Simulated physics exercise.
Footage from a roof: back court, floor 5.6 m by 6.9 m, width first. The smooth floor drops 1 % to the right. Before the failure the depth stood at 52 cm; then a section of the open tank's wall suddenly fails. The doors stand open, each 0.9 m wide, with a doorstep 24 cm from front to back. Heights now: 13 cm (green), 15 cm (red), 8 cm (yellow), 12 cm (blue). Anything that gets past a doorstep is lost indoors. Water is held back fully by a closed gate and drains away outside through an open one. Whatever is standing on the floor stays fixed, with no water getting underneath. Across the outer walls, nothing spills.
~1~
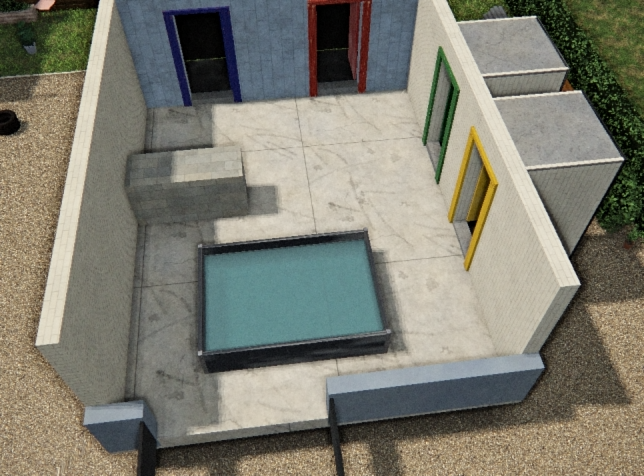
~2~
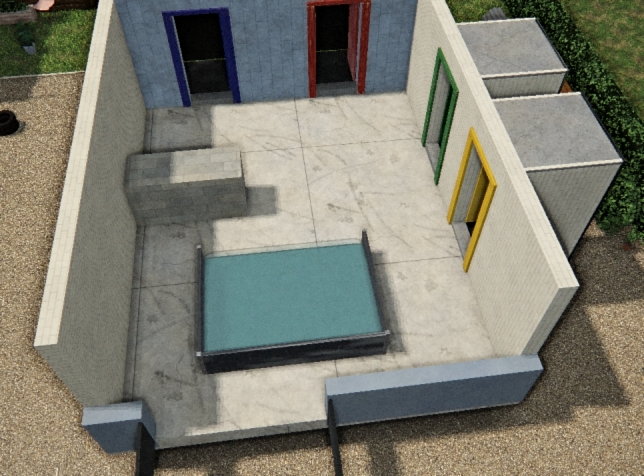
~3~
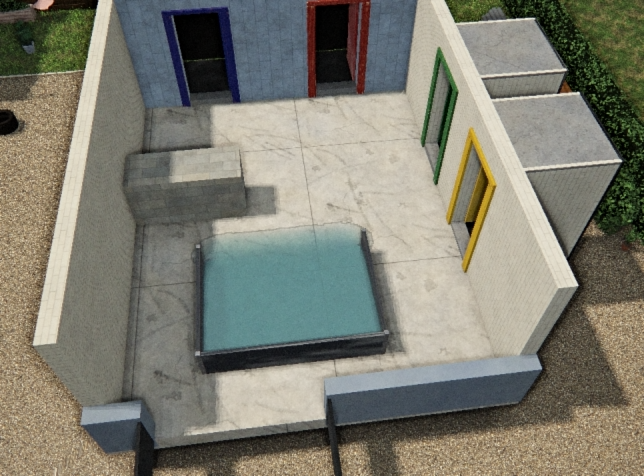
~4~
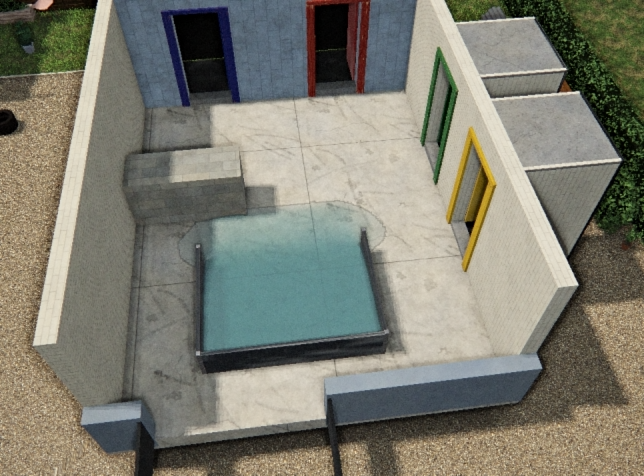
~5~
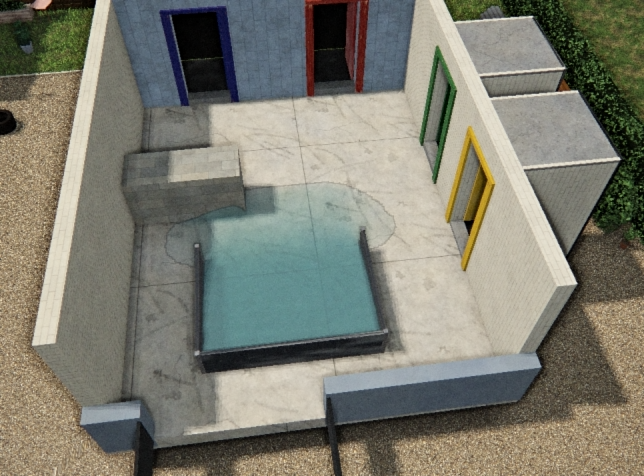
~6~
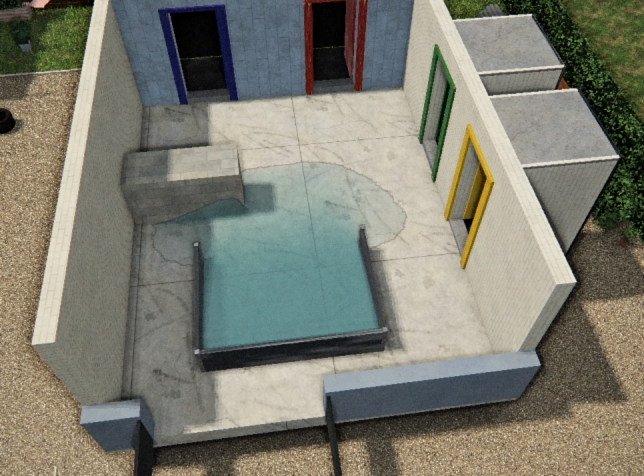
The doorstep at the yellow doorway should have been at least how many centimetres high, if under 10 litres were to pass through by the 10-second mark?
At least some 5.5 cm.
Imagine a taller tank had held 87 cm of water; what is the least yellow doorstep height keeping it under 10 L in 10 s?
About 9.5 centimetres.
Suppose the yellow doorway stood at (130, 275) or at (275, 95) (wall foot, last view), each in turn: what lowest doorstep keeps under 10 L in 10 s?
Roughly 11.5 cm, then roughly 23 cm.
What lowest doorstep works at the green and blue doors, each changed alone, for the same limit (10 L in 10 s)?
You'd want some 13.5 cm at green and some 9.0 cm at blue.
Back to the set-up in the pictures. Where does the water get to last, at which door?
Answer: Yellow.
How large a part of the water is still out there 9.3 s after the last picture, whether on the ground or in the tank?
Roughly 88 in a hundred.
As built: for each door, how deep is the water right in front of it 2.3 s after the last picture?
Depths in cm - green: 9, red: 23, yellow: 0, blue: 13.
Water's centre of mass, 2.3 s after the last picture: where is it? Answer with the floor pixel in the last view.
The water is centred around (289, 194) in the last picture's pixels.
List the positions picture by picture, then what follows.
In the first picture, still water, 52 cm deep, in the open tank at (290, 290); the yellow door at (470, 206) is dry.
In the second picture, the gap is on the far side, the front 0.3 m out at a hidden place; the back of the open tank holds 52 cm.
In the third picture, water pours out on the far side and has run 0.6 m, to (212, 240); about 11 cm deep outside, 52 cm at the back.
In the fourth picture, the front is at (248, 213), 1.2 m from the gap on the far side; 3.5 m2 of floor is wet, 52 cm left at the back.
In the fifth picture, water pours out on the far side and has run 1.6 m, to (252, 193); about 8 cm deep outside, 48 cm at the back.
In the sixth picture, the front is at (299, 166), 2.2 m from the gap on the far side; 6.1 m2 of floor is wet, 44 cm left at the back; the yellow door at (466, 204), 3.1 m from the gap, is still 1.2 m from the nearest water.
Then, 0.7 s after the last picture water covers 40 % of the floor, deepest (34 cm) near (237, 225); it has not reached the yellow door.
Then, 2.3 s after the last picture water covers 65 % of the floor, deepest (44 cm) near (403, 88); it has not reached the yellow door.
Then, 9.3 s after the last picture water covers 95 % of the floor, deepest (14 cm) near (487, 335); 9 cm at the yellow door, 0 litres in over its 8 cm doorstep.
At the yellow door as built, the water peaked near 9 cm, 9.1 s after the last picture.
With a doorstep of 5 cm, 13 litres would have come in within the 10 s; with 6.5 cm, 4 litres. So under 10 litres takes about 5.5 cm.
